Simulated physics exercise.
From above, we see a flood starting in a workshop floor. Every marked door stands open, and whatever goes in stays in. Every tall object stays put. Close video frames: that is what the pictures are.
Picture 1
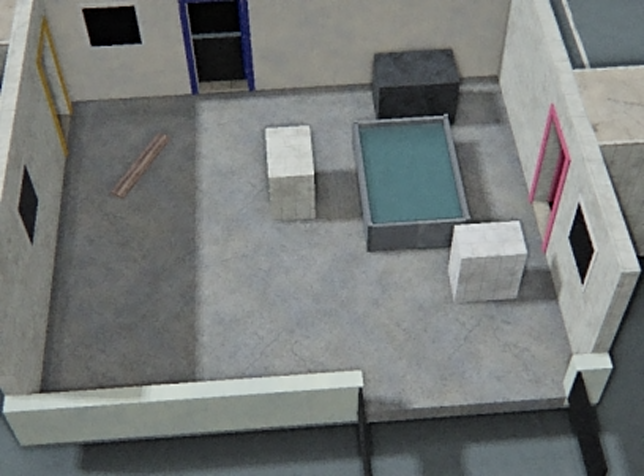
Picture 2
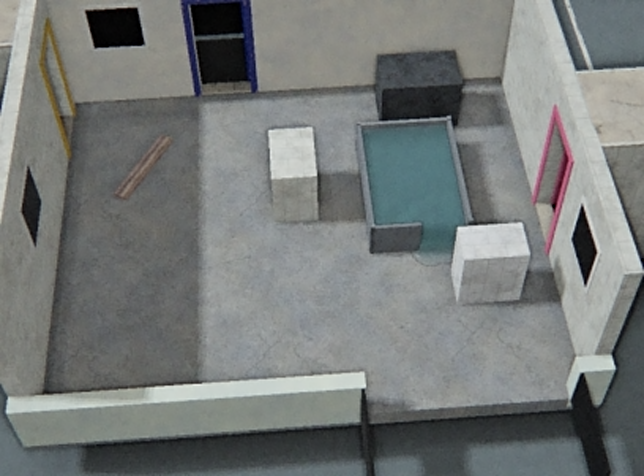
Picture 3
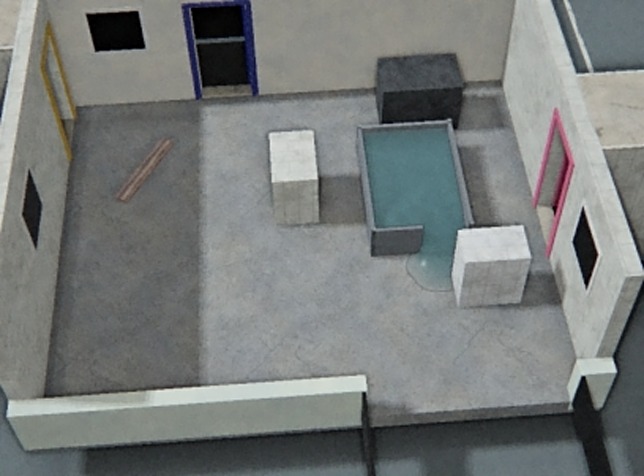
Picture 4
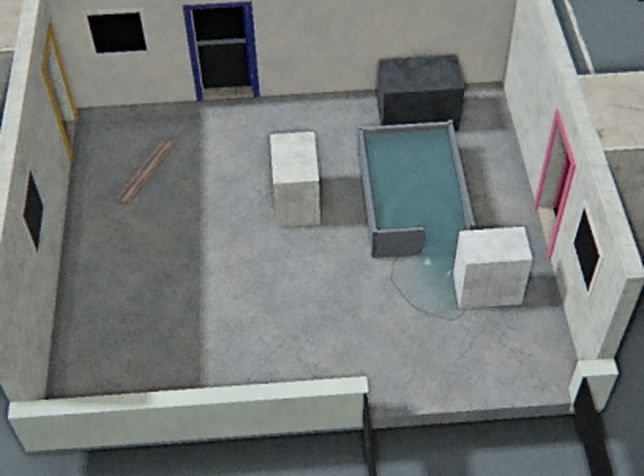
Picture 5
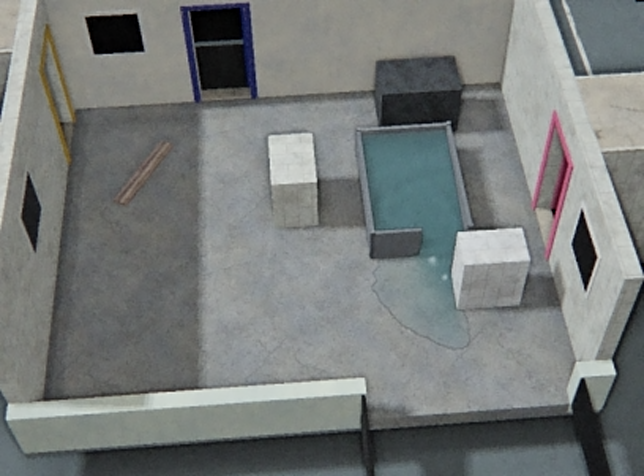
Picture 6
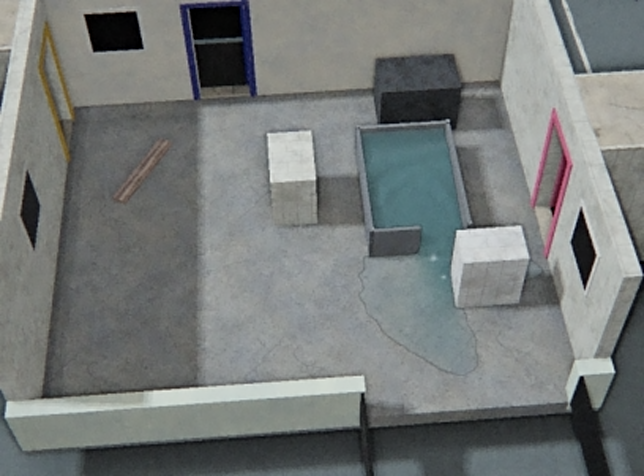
In the video, an open tank of teal water stands still among pale and dark blocks on a grey workshop floor, then a gap opens in its near side and water pours out, spreading forward in a widening puddle.
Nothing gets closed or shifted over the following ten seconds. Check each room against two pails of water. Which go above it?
The blue door stays at or below; the pink door goes above; the yellow door stays at or below.
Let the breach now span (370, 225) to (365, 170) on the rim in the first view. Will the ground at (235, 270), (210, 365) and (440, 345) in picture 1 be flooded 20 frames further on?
Submerged, submerged, bone-dry.
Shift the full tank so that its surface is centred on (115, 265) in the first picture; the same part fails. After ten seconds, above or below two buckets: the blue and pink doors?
Taking them in turn, the blue door remains short, while the pink door remains short.
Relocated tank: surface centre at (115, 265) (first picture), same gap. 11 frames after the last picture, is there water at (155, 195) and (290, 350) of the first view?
I'd say spared for the first and watered for the second.
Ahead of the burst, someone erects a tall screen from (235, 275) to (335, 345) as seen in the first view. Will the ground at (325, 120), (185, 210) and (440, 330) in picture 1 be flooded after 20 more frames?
Lab note - spot 1 parched, spot 2 parched, spot 3 inundated.
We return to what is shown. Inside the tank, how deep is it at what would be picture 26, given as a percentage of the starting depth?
48 % or so.
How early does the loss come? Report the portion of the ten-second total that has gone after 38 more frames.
It works out at roughly 80 per cent.
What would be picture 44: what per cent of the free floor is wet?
My estimate is near 45 per cent.
A moment on, water covers 15 % of the floor; the blue door not reached, the pink door under two buckets in, the yellow door not reached.
Next, water covers 20 % of the floor; the blue door not reached, the pink door over two buckets in, the yellow door not reached.
Then, water covers 35 % of the floor; the blue door not reached, the pink door far over two buckets in, the yellow door not reached.
Later, water covers 45 % of the floor; the blue door not reached, the pink door far over two buckets in, the yellow door not reached.
In the end, water covers 55 % of the floor; the blue door wet at the sill, nothing in, the pink door far over two buckets in, the yellow door not reached.
